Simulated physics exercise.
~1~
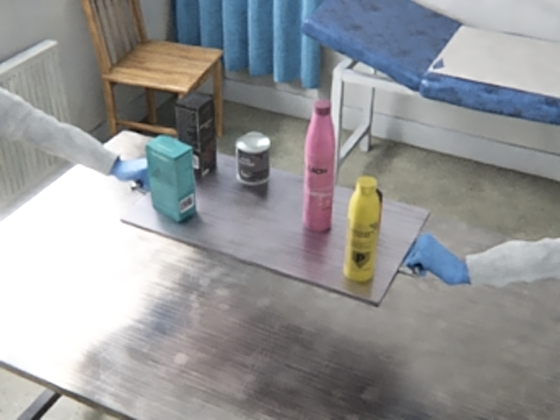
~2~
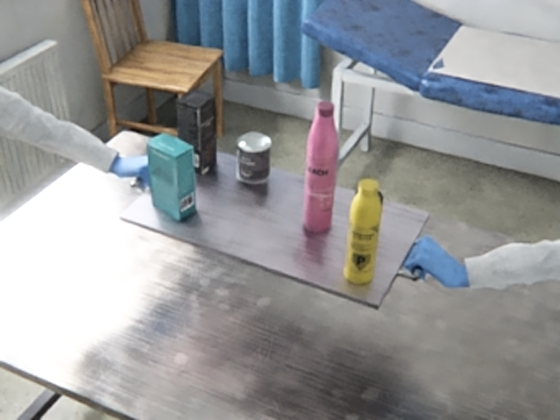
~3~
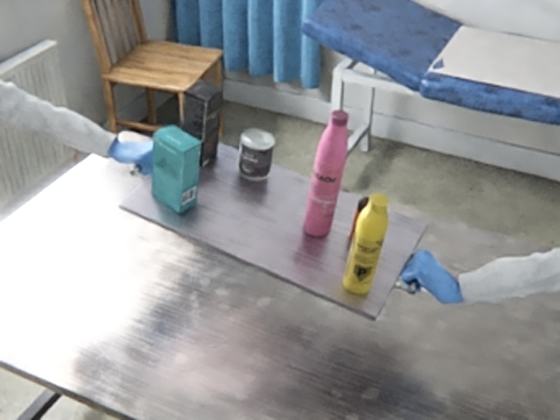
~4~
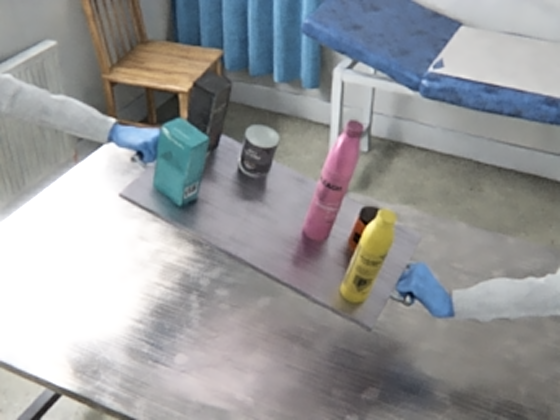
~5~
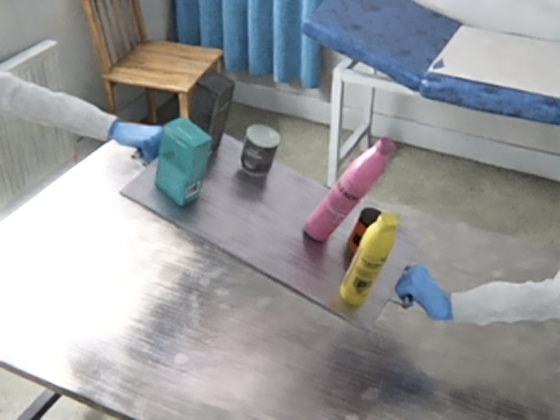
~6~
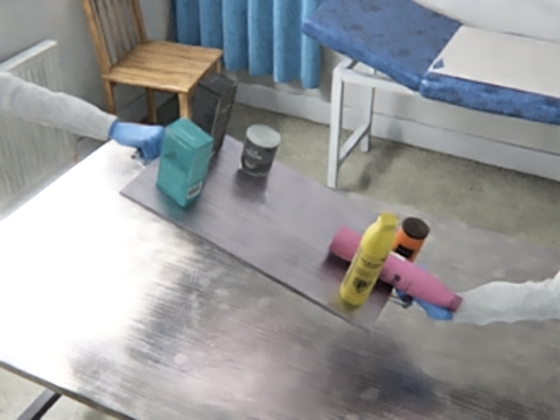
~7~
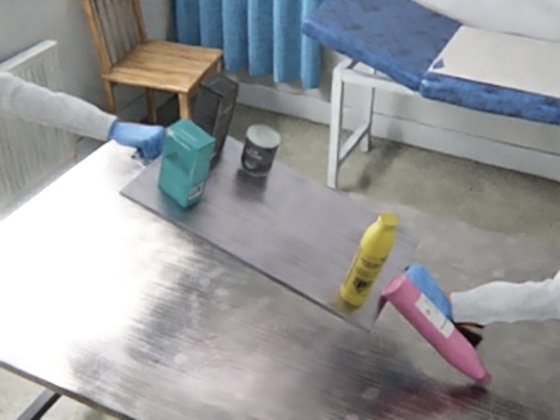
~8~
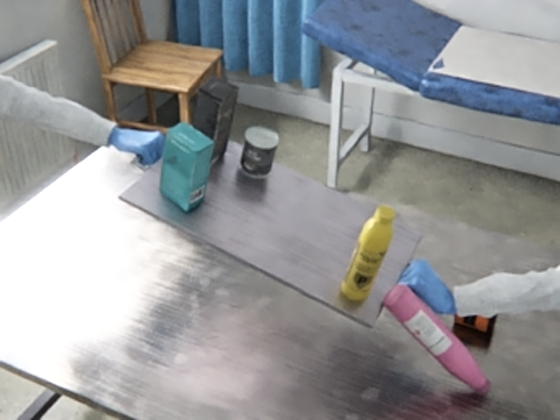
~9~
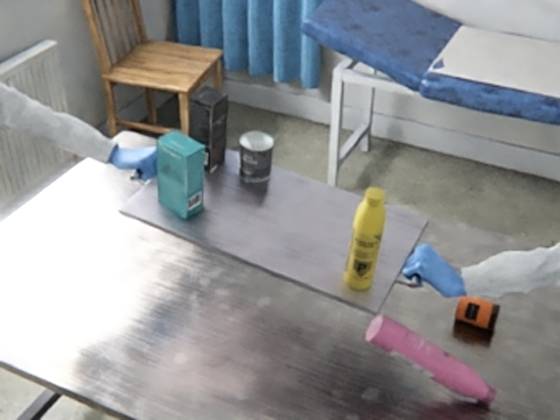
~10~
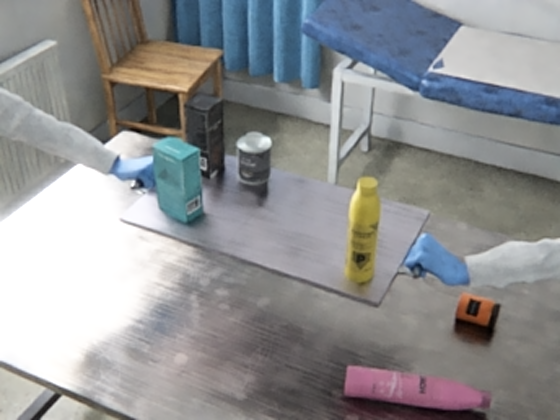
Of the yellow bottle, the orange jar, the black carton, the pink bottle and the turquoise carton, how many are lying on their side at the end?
Two of them are lying on their side at the end, the pink bottle and the orange jar.
